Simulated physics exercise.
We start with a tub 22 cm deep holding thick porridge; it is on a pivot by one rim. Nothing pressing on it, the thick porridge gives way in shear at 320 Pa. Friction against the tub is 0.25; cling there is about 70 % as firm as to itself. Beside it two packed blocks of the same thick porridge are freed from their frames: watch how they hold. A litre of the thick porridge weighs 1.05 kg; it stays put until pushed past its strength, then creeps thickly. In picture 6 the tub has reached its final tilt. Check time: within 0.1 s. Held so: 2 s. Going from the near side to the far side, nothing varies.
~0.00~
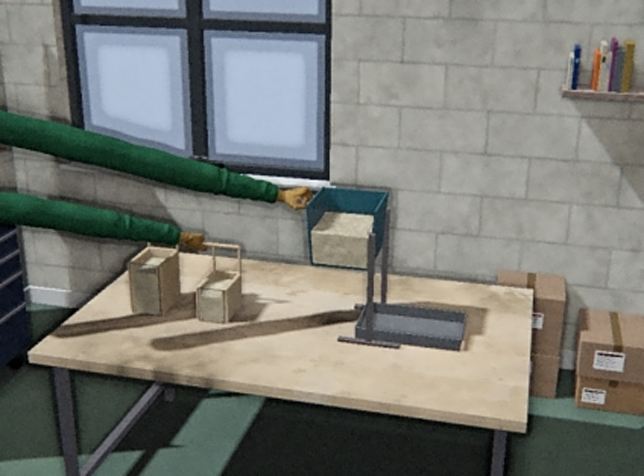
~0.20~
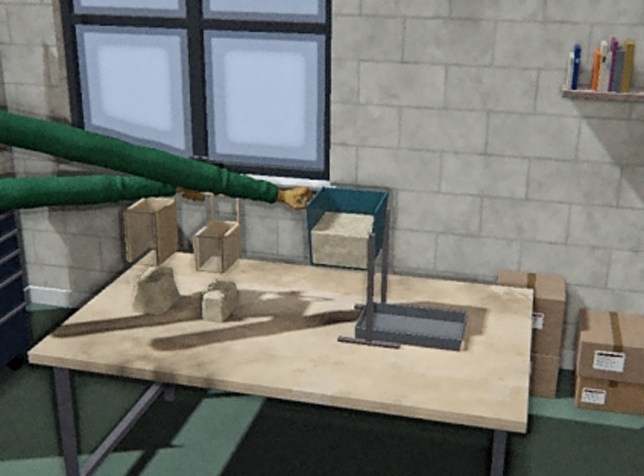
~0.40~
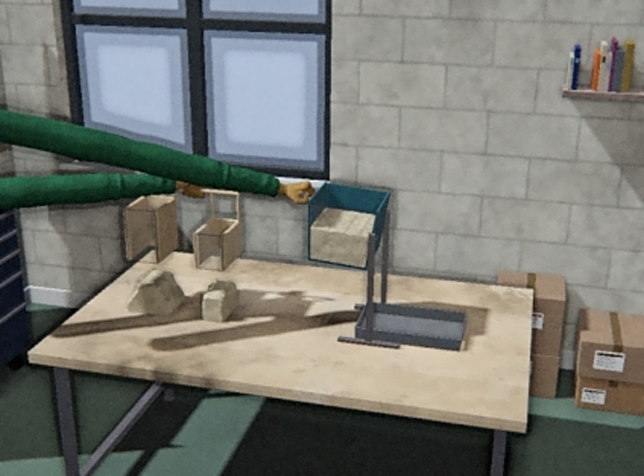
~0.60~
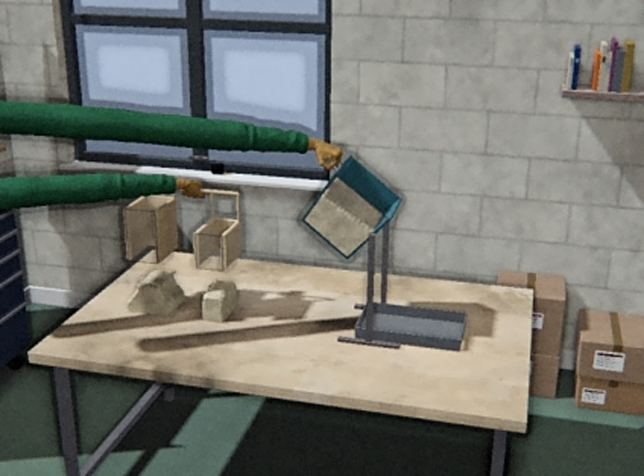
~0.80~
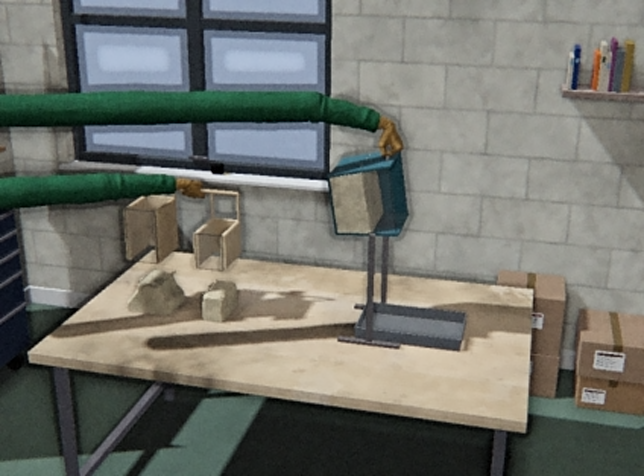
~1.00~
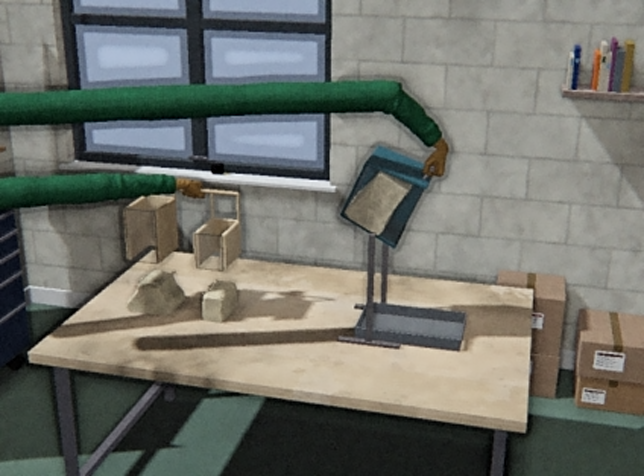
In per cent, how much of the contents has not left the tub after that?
Expect about 0 out of 100.
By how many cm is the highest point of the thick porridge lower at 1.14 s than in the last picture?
Some 13 cm.
By 1.14 s, the tub is at 113 degrees and holds 58 %.
By 1.31 s, the tub is at 113 degrees and holds 0 %.
By 1.48 s, the tub is at 113 degrees and holds 0 %.
By 1.65 s, the tub is at 113 degrees and holds 0 %.
By 3.00 s, at the end, the tub is at 113 degrees and holds 0 %.
